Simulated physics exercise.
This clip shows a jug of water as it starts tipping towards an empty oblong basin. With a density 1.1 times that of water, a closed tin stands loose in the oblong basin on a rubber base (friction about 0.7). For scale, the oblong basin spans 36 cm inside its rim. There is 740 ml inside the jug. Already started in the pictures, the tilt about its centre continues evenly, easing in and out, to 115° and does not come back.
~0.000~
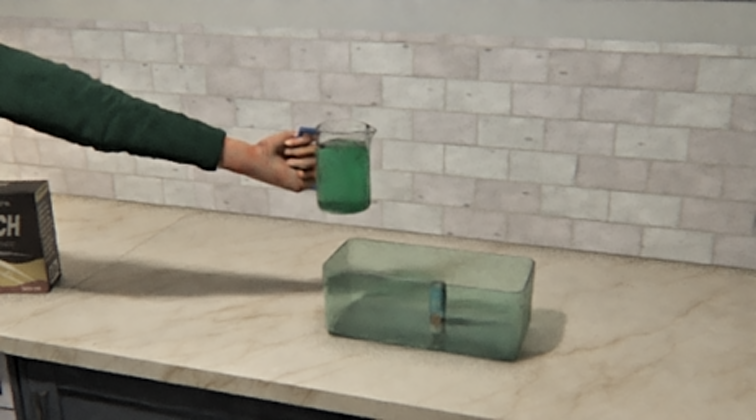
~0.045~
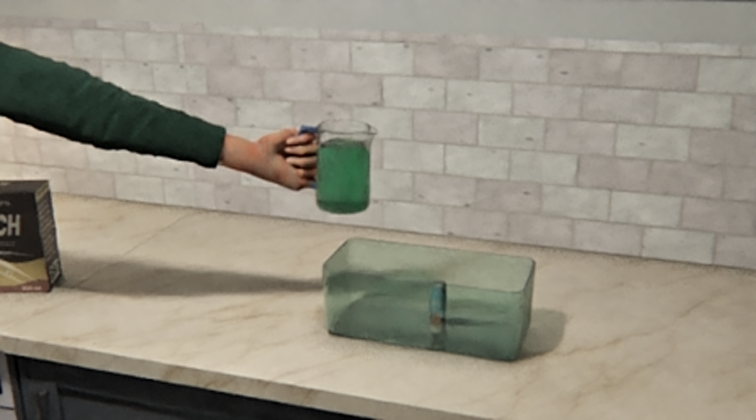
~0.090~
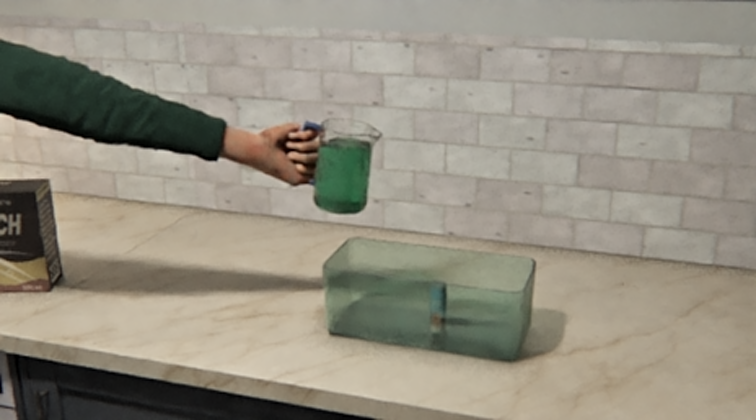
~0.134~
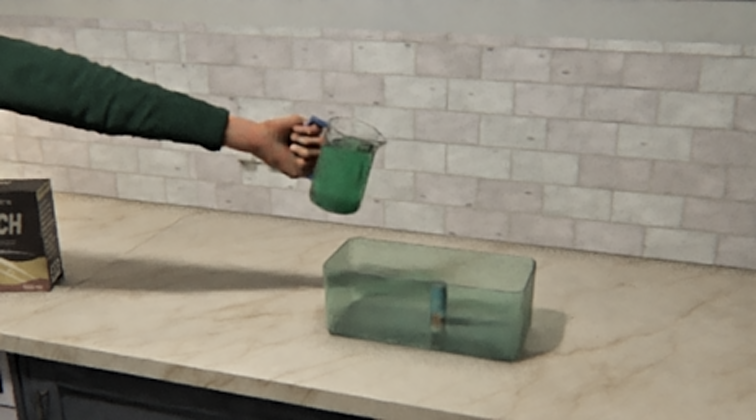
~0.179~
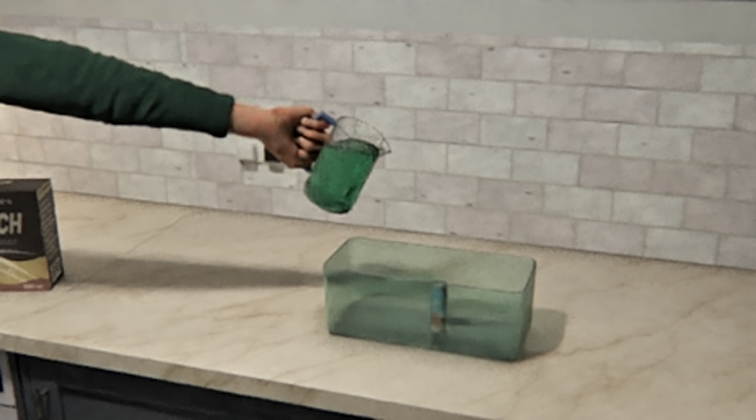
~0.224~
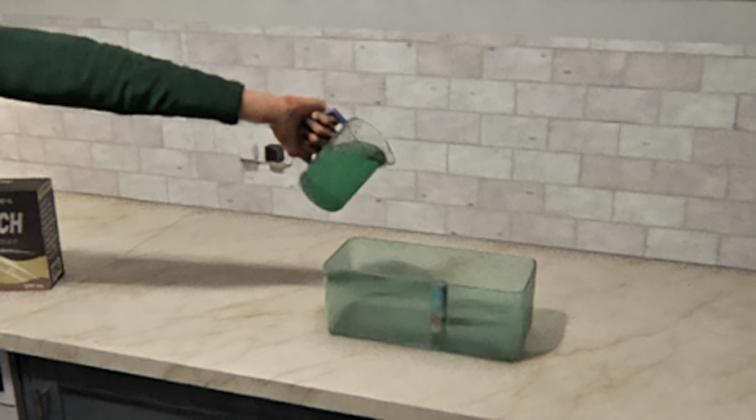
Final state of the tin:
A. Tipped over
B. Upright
A, tipped over.
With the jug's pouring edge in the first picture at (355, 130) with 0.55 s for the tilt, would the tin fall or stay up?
It does not tip.
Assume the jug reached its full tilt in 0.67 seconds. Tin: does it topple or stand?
Outcome - the tin comes down.
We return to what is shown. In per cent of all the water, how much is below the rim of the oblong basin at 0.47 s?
I'd estimate some 10 percent of the liquid.
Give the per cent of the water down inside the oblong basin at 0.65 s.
Around 62 per cent of the whole.
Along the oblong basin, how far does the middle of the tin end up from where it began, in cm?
Roughly 11.0 cm.
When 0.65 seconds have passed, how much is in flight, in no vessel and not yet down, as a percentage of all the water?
Close to 22 %.
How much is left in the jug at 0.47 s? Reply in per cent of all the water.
About 64 per cent.
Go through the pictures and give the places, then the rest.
It leans 0°; its right rim is at (376, 130); the water meets the walls at (320, 142) and (368, 146); the oblong basin's rim runs from (335, 253) to (529, 277); the tin's top is at (439, 286), in the first picture.
It leans 2°; its right rim is at (378, 131); the water meets the walls at (322, 141) and (369, 146), in the second picture.
It leans 7°; its right rim is at (382, 135); the water meets the walls at (324, 140) and (371, 147), in the third picture.
It leans 16°; its right rim is at (387, 142); the water meets the walls at (324, 149) and (375, 148), in the fourth picture.
It leans 28°; its right rim is at (392, 151); the water meets the walls at (321, 157) and (380, 151), in the fifth picture.
It leans 41°; its right rim is at (395, 163); the water meets the walls at (314, 161) and (387, 155), in the sixth picture.
After 0.47 s the tilt is 109° and 63 per cent is still to pour; the tin stands where it began.
After 0.65 s the tilt is 115° and 17 per cent is still to pour; the tin leans 22°.
After 0.84 s the tilt is 115° and 2 per cent is still to pour; the tin lies on its side.
After 1.05 s the tilt is 115° and 0 per cent is still to pour; the tin lies on its side.
In the end the tin lies on its side.
